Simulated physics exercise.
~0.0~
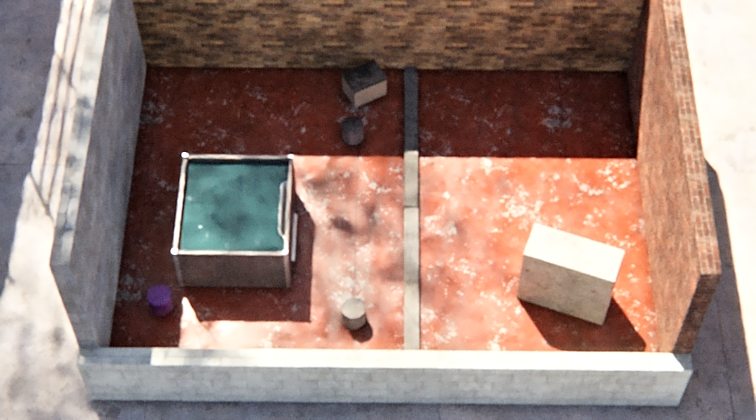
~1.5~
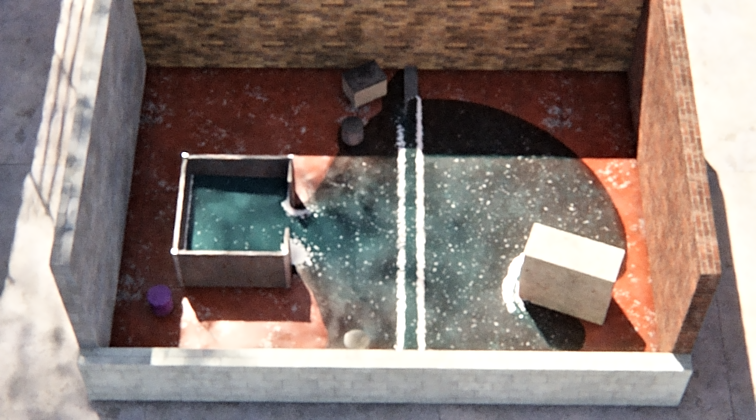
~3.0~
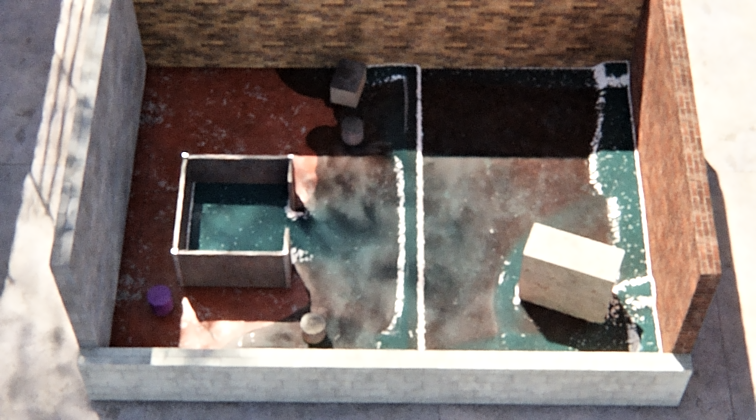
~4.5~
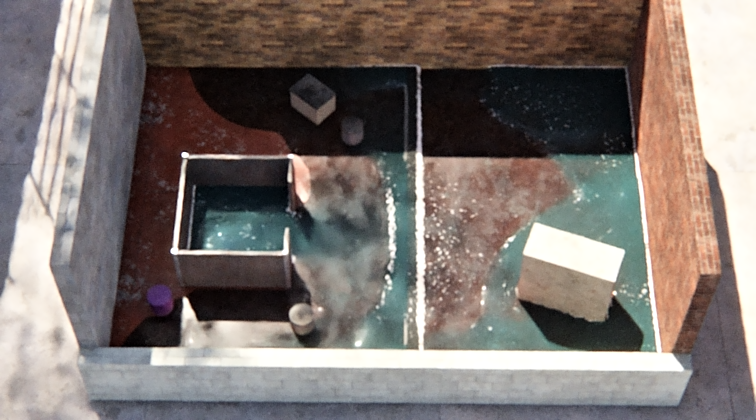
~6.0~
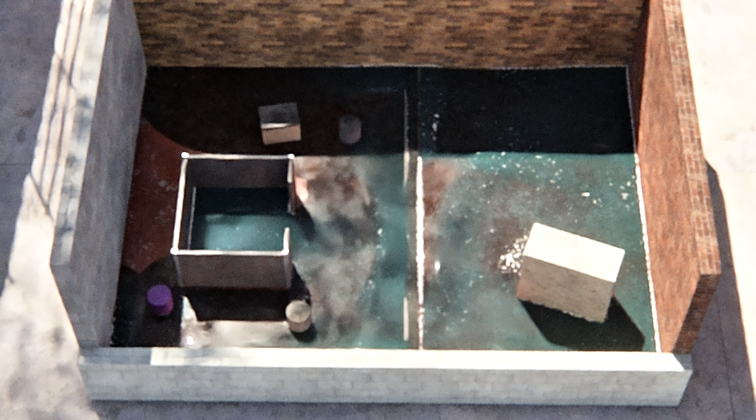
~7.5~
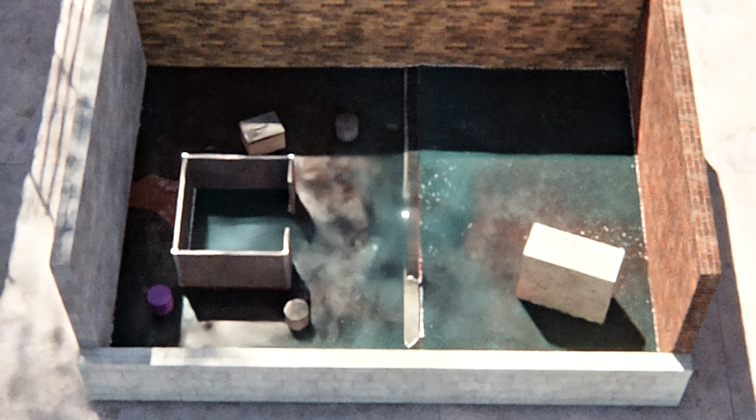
A walled yard held a square tank of green water, whose right side gave way, sending water over the low kerb and across the floor; a box and a pale pail drifted left, while the purple pail stayed put left of the kerb.
